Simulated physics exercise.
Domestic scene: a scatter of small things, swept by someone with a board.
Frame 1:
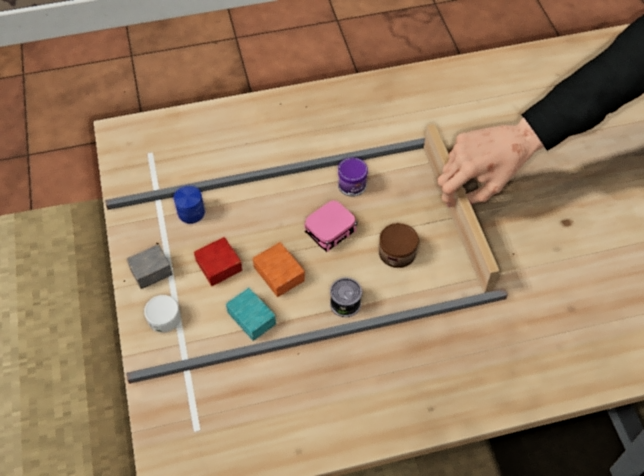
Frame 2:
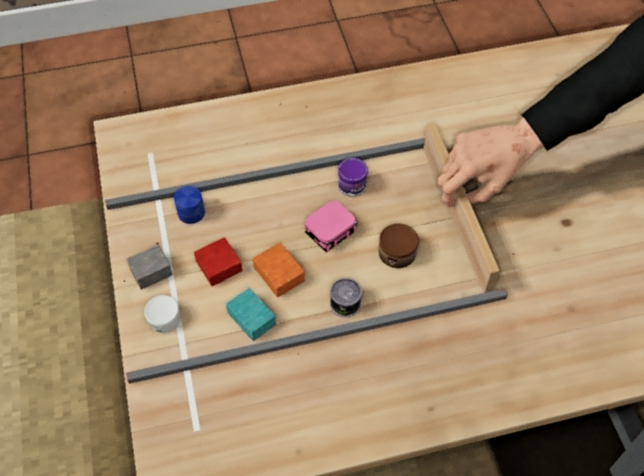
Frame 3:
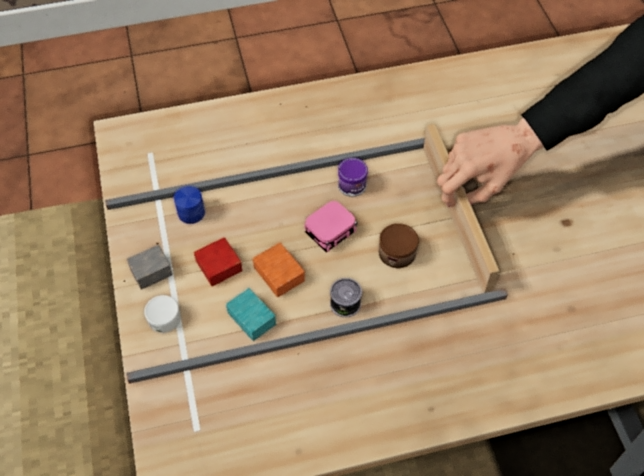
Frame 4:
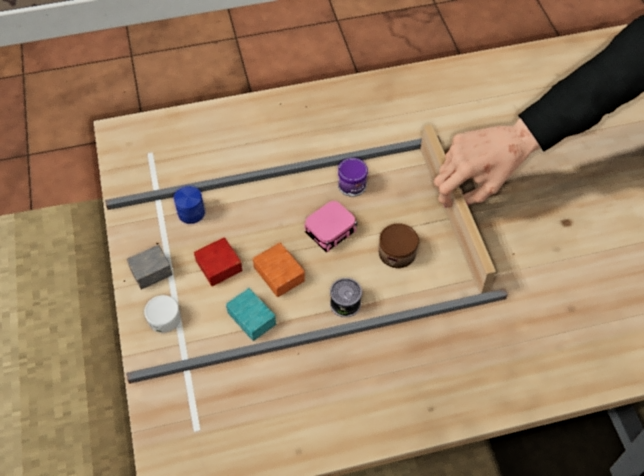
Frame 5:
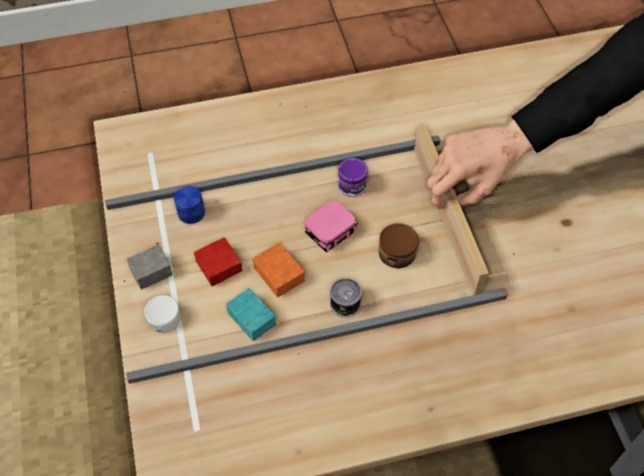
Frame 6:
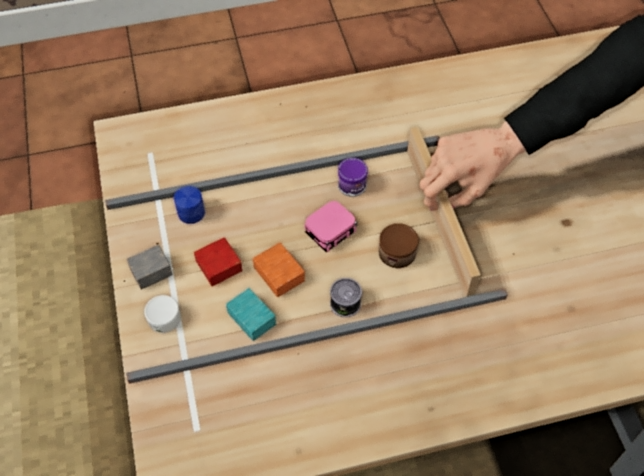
On a wooden table, a hand holding a board still, then sliding it slightly left towards scattered blocks and small round containers.
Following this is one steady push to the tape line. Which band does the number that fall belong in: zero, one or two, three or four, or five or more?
It belongs in the three or four band.
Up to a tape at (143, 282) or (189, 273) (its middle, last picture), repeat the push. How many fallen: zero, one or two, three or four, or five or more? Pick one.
In that order: 5 or more; one or two.
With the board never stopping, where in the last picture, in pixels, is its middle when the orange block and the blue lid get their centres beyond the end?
Roughly at (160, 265) and roughly at (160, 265).
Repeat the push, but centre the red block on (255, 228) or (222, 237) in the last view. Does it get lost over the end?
Taking them in order, it drops away and then it drops away.
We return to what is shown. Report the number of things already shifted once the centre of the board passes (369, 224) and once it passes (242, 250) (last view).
First position 2; second position 9.
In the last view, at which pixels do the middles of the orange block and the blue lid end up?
First at (124, 296); second at (117, 214).
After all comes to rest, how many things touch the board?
It's touching 4 at the end.
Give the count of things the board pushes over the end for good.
I count 3 in all.
A little later, none off yet; grey block at rest near (150, 267); white tub at rest near (163, 314); blue lid at rest near (190, 205).
When it is over, the number that fall off is three or four; down, red block, white tub and grey block.
